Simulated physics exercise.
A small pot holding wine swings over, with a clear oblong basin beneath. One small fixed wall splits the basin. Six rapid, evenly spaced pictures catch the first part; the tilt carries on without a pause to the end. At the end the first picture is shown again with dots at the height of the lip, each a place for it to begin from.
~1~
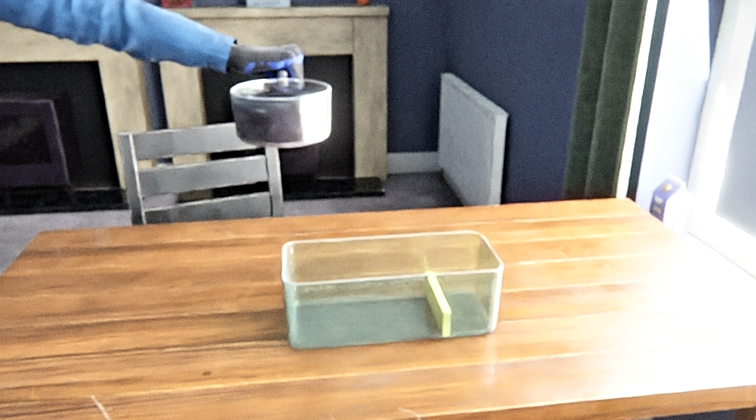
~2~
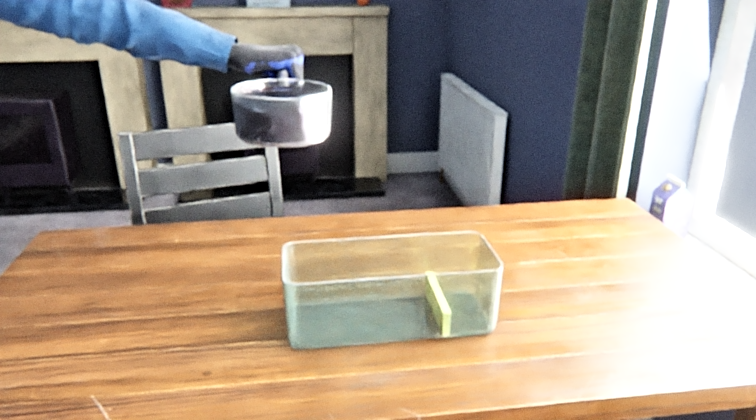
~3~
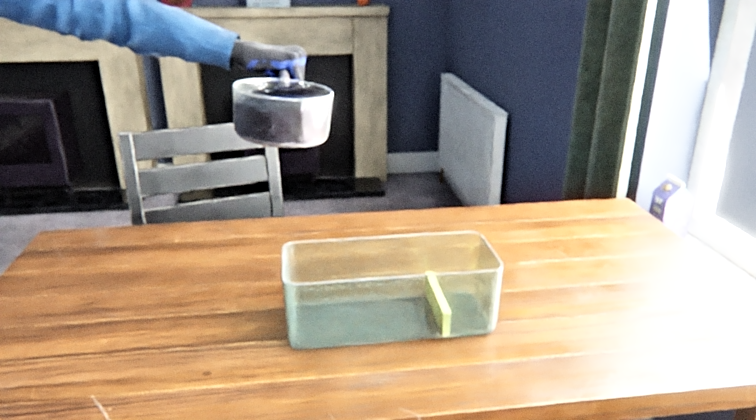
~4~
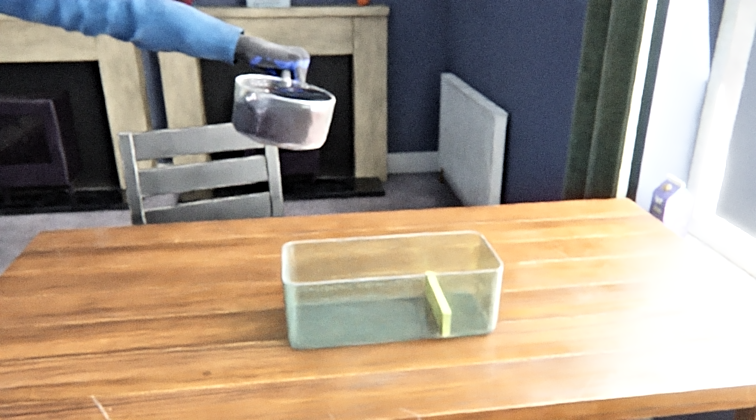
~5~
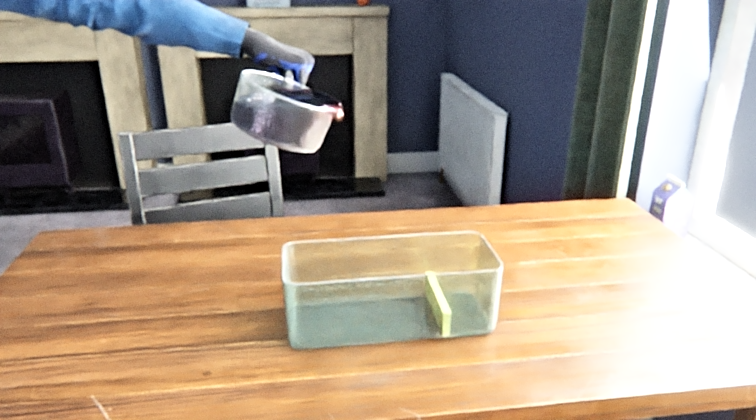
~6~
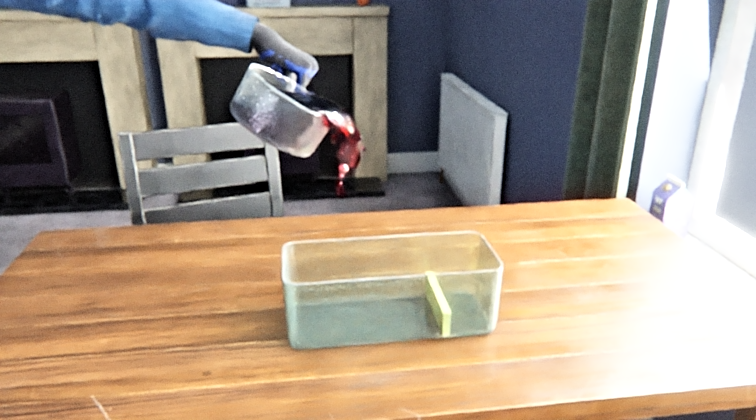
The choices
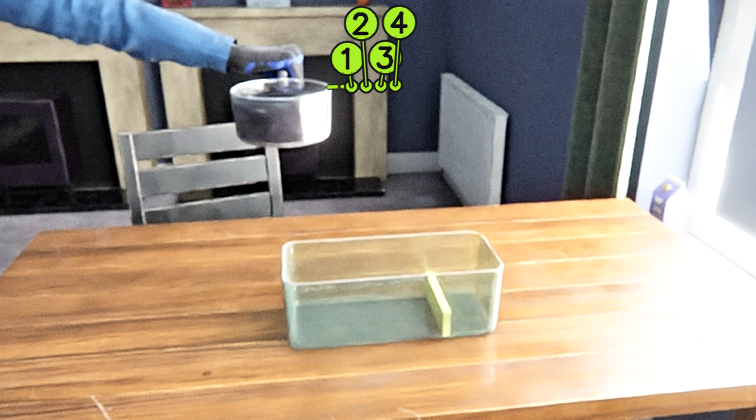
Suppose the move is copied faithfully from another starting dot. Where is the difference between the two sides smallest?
The best spot is 3.
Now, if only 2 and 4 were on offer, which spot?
It is 4.
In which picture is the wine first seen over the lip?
In picture 5.
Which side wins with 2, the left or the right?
More ends on the left.
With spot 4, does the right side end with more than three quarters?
No, it does not.
On the marked copy, 1 at (351, 86); 2 at (366, 85); 3 at (380, 85); 4 at (395, 85).
With 1, about 93 % ends left of the wall and 5 % right of it.
With 2, about 70 % ends left of the wall and 28 % right of it.
With 3, about 48 % ends left of the wall and 50 % right of it.
With 4, about 39 % ends left of the wall and 59 % right of it.
